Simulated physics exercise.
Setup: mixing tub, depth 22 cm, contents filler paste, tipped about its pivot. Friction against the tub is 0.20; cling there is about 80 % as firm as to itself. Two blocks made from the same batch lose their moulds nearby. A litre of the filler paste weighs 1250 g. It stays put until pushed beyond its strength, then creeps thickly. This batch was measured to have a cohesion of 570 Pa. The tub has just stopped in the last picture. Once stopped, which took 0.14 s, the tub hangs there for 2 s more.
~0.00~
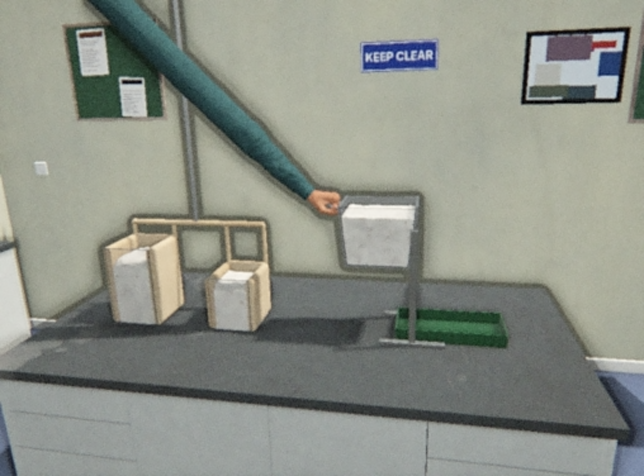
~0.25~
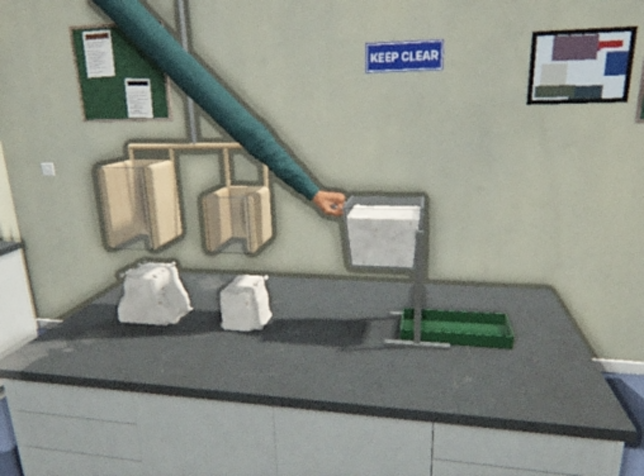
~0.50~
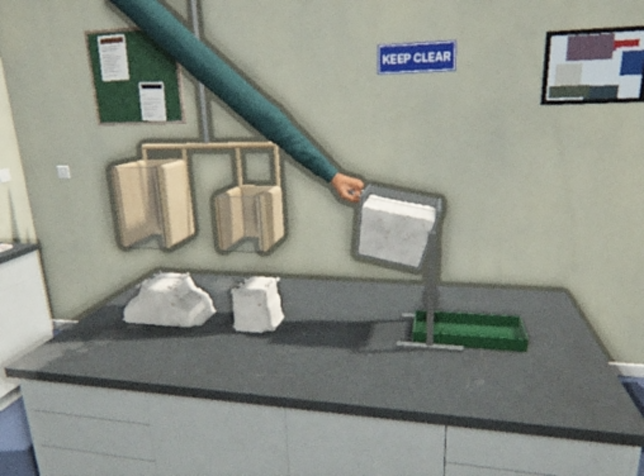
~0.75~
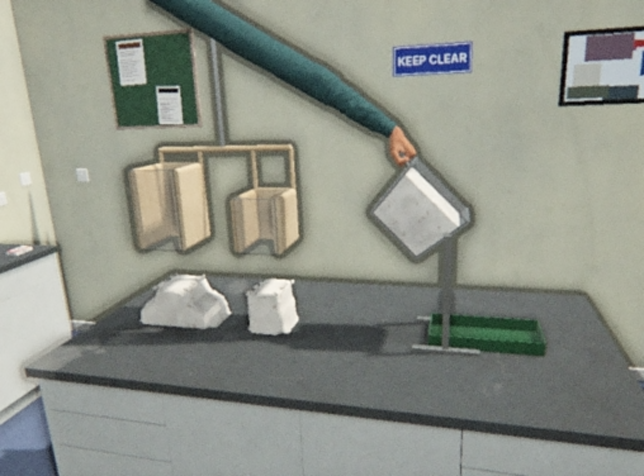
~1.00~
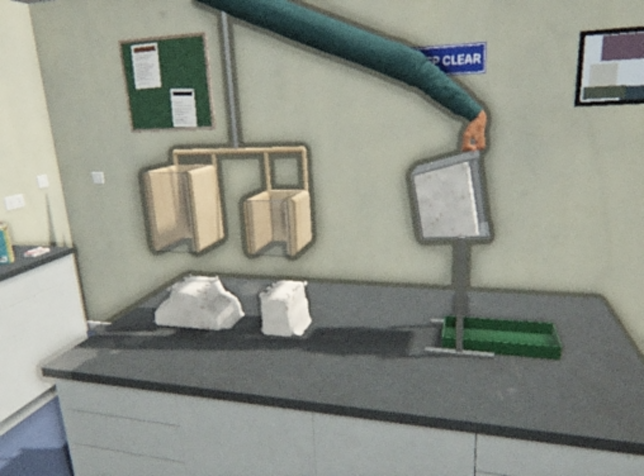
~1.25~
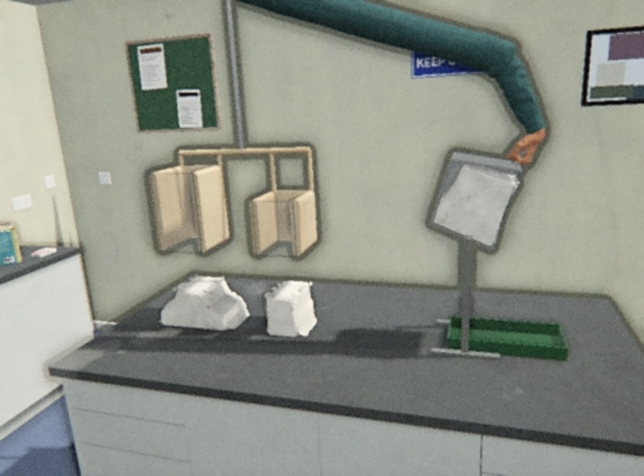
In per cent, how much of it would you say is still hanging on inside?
I would say around 0 percent.
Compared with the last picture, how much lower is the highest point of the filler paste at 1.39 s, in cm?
Around 9 cm below its level in the last picture.
After 1.39 s, the tub is at 107 degrees and holds 60 %.
After 1.56 s, the tub is at 107 degrees and holds 25 %.
After 1.73 s, the tub is at 107 degrees and holds 5 %.
After 1.90 s, the tub is at 107 degrees and holds 0 %.
After 3.25 s, the tub is at 107 degrees and holds 0 %.
